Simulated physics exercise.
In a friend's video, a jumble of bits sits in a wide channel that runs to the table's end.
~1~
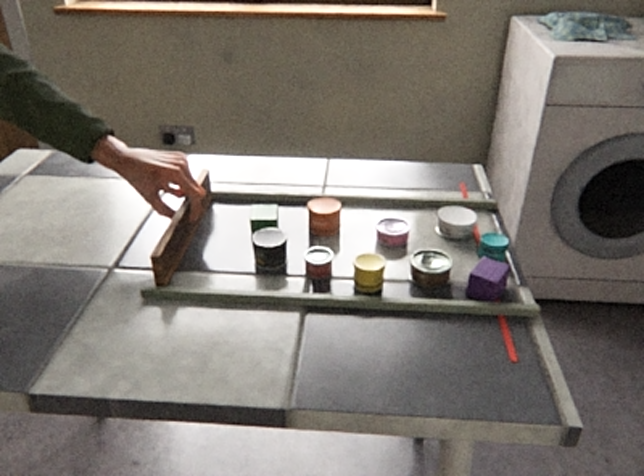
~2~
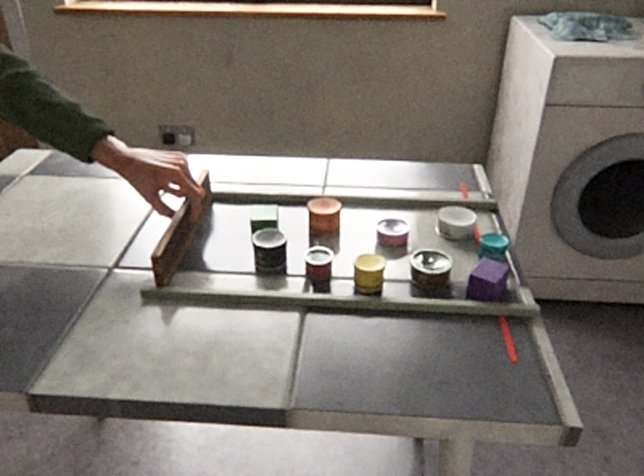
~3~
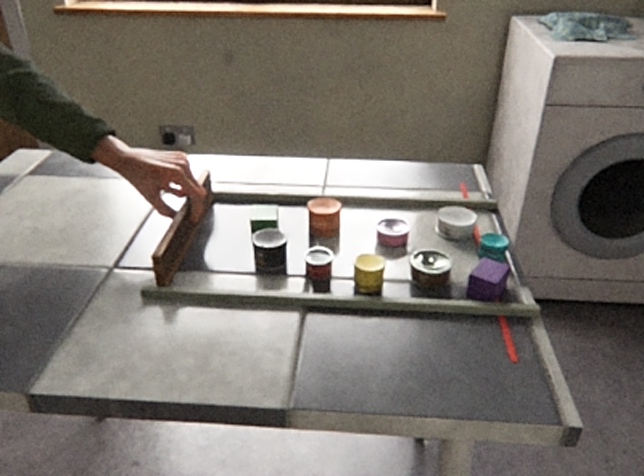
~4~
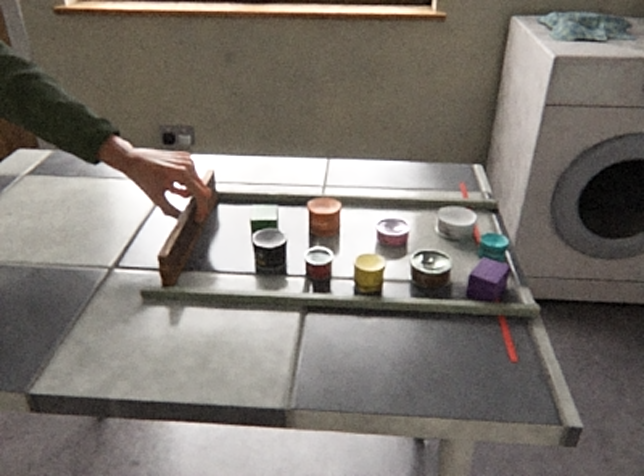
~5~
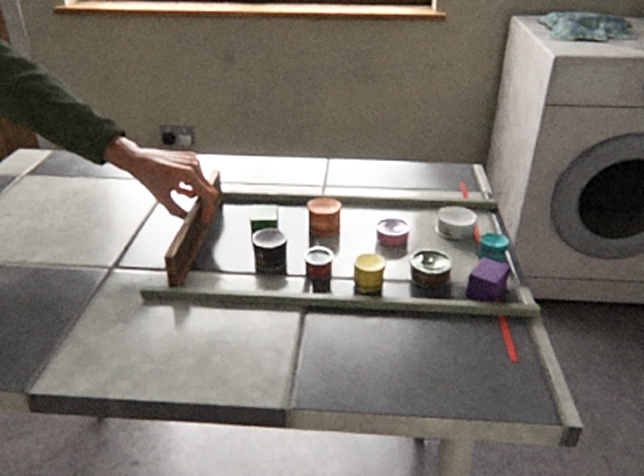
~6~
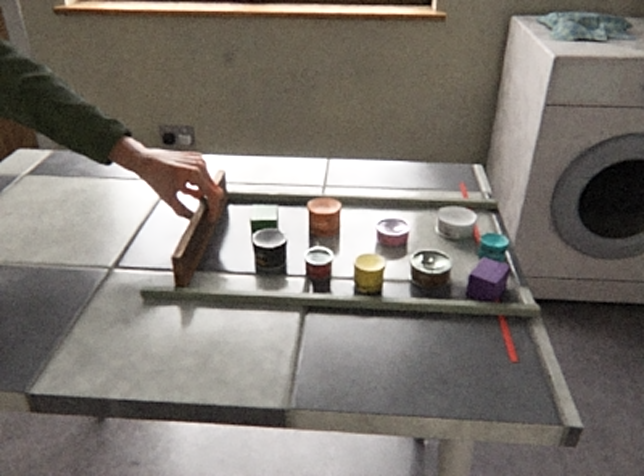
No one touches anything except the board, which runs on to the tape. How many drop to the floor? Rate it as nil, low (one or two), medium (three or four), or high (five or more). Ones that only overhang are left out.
High, five or more.
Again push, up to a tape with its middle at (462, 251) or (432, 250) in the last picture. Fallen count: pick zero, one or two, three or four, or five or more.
First either one or two, second no fall at all.
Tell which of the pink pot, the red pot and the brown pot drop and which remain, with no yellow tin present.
Pink pot - safe, red pot - safe, brown pot - gone.
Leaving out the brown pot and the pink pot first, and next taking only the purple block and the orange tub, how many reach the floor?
You'd get 3 in the first case and 4 in the second one.
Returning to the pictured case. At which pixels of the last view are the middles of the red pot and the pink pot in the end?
First object: (506, 273); second object: (504, 239).
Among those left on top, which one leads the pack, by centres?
I reckon it's the pink pot.
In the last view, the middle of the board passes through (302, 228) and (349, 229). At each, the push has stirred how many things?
First 4, after that 6.
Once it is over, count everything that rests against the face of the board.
4 of them.
Soon after, none off yet; turquoise tub at rest near (493, 248); purple block at rest near (488, 281); white pot at rest near (456, 224).
In the end, the number that fall off is five or more; gone, orange tub, brown pot, white pot, purple block and turquoise tub.
